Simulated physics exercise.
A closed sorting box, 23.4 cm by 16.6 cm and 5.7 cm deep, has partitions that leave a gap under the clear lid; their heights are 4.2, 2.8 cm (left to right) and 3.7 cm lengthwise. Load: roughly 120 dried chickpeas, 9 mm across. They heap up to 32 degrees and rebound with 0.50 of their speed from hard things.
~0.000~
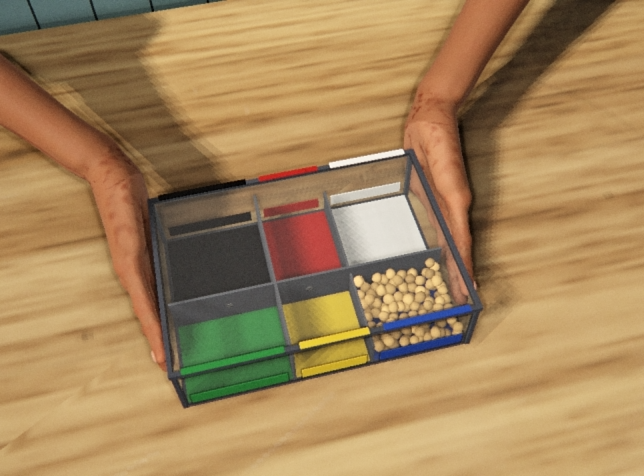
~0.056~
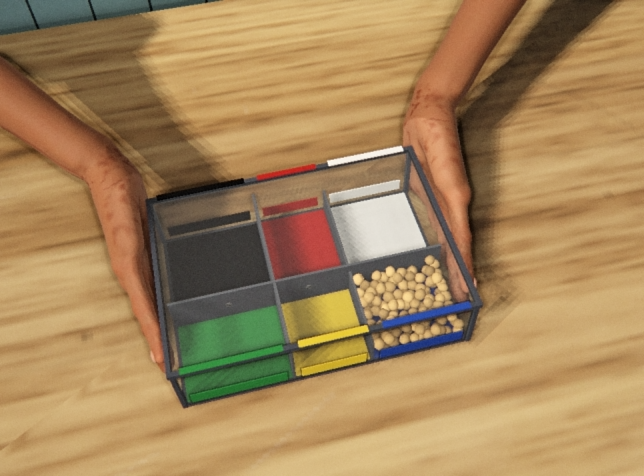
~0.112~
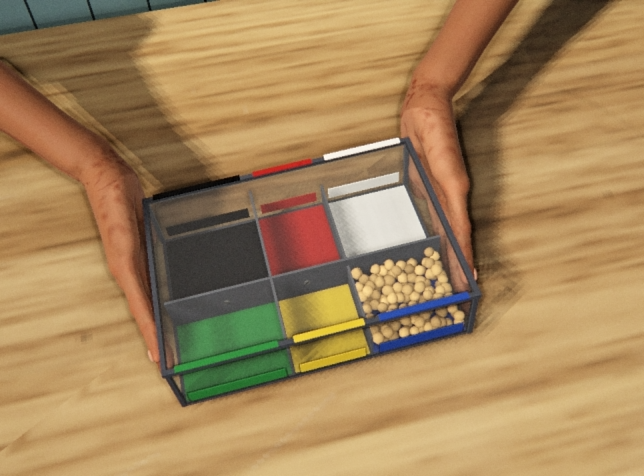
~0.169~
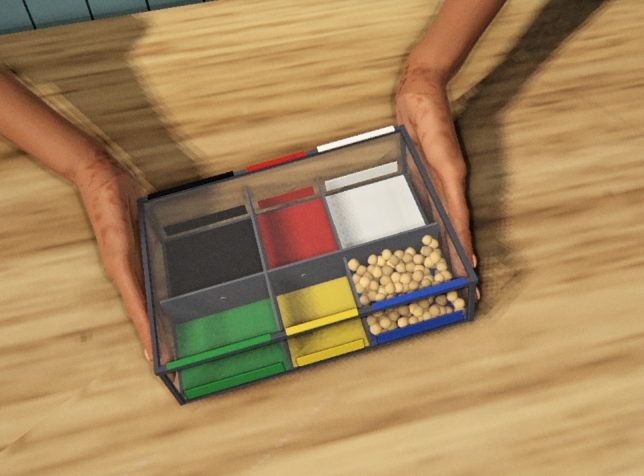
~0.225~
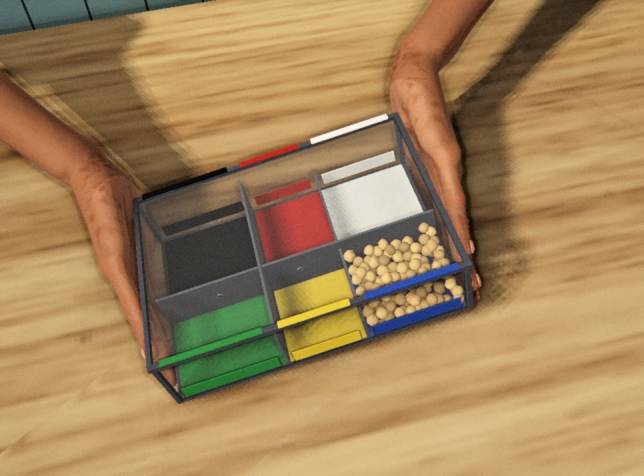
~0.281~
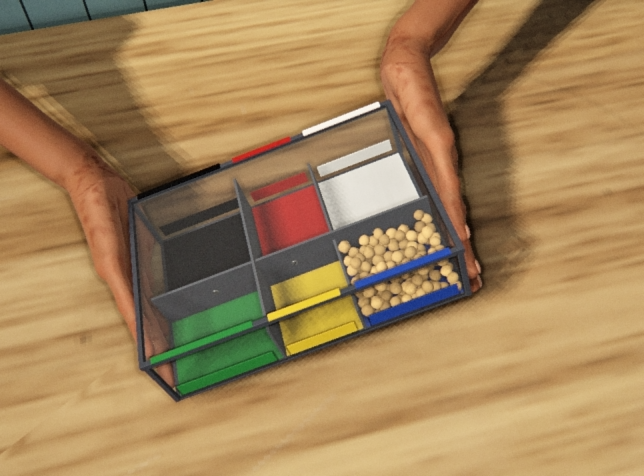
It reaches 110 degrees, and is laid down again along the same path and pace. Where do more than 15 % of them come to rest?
Red no, blue no, green no, yellow no, white no, black yes.
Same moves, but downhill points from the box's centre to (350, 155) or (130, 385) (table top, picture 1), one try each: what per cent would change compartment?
Some 40 and 95 per cent.
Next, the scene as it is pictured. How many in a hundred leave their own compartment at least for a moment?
About 100 per cent.
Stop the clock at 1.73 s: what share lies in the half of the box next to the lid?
Some 80 per cent.
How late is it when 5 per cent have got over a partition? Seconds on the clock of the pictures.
Near 1.25 s.
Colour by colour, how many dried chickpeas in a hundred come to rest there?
Red 5; blue 0; green 5; yellow 5; white 0; black 85.
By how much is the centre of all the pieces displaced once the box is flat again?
About 19.0 cm.
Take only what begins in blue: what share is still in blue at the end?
Some 0 per cent.
After 1.73 s, tilt 110 degrees; red 15 %, blue 25 %, yellow 25 %, black 35 %.
After 2.70 s, tilt 51 degrees; red 5 %, green 5 %, yellow 5 %, black 85 %.
After 3.66 s, tilt 0 degrees; red 5 %, green 5 %, yellow 5 %, black 85 %.
In the end, at 4.1 s, red 5 %, blue 0 %, green 5 %, yellow 5 %, white 0 %, black 85 %.
